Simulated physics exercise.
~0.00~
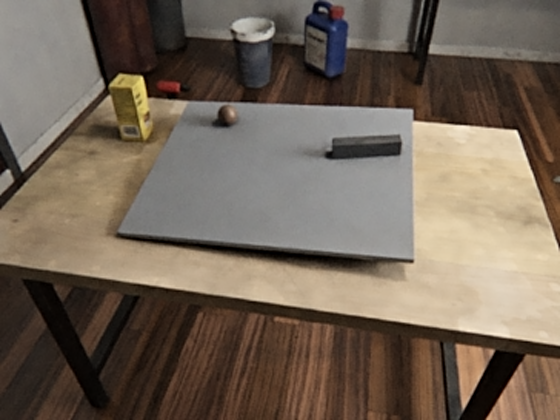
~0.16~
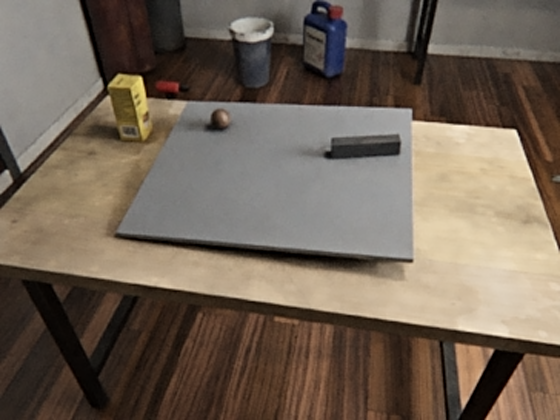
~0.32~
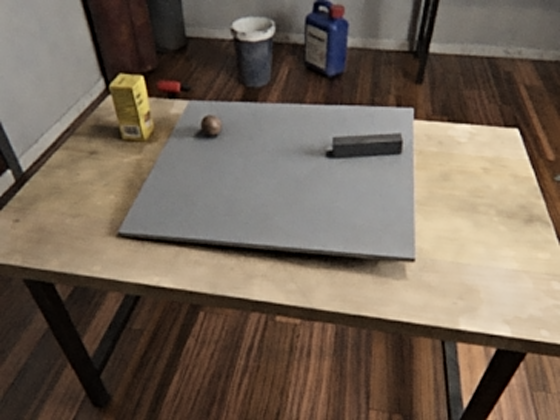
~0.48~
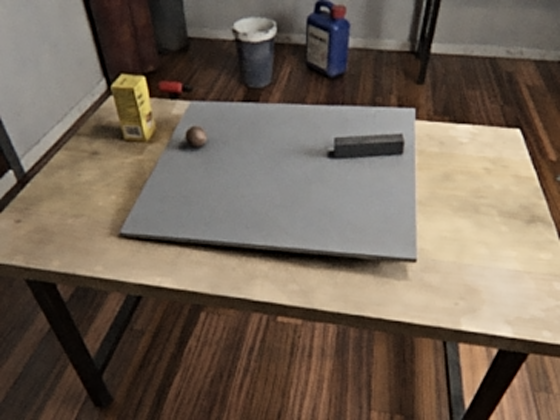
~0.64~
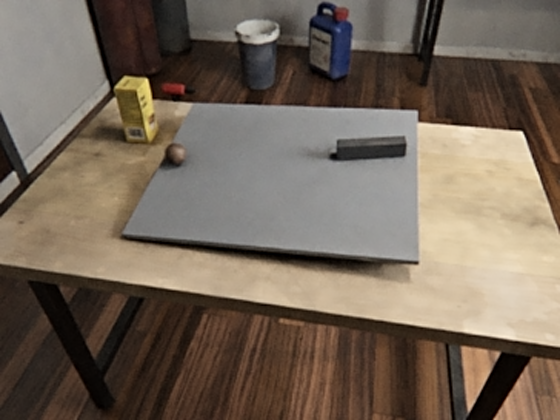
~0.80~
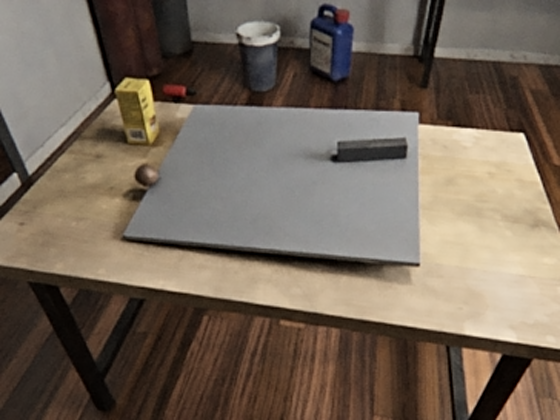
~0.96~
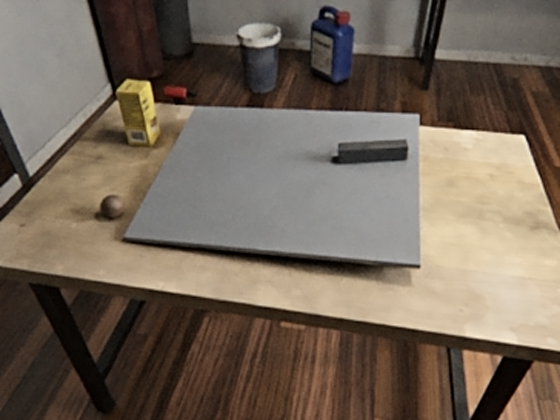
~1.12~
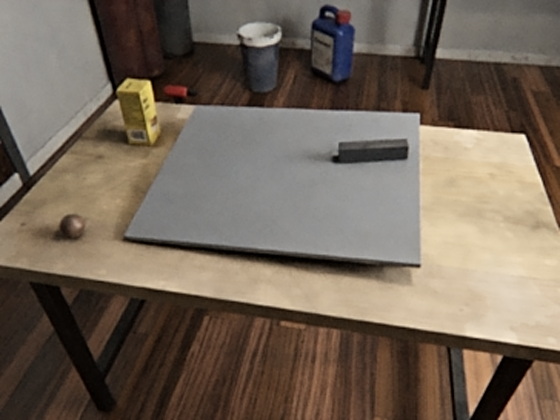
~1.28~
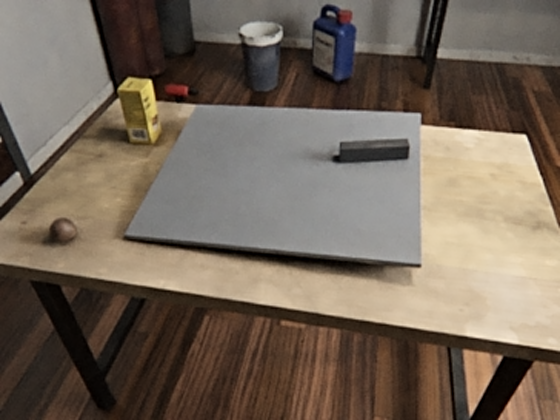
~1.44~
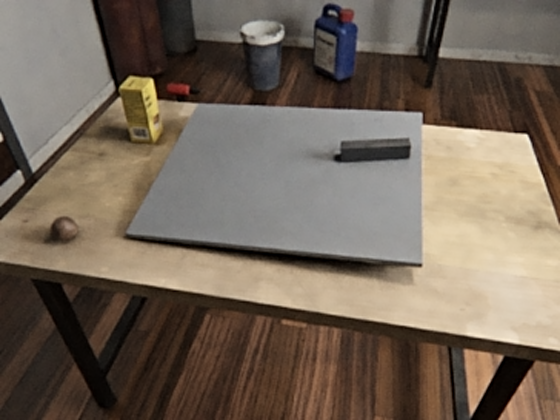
A wide grey board lies tilted on a wooden table as a brown ball rolls off its left edge and stops nearby.
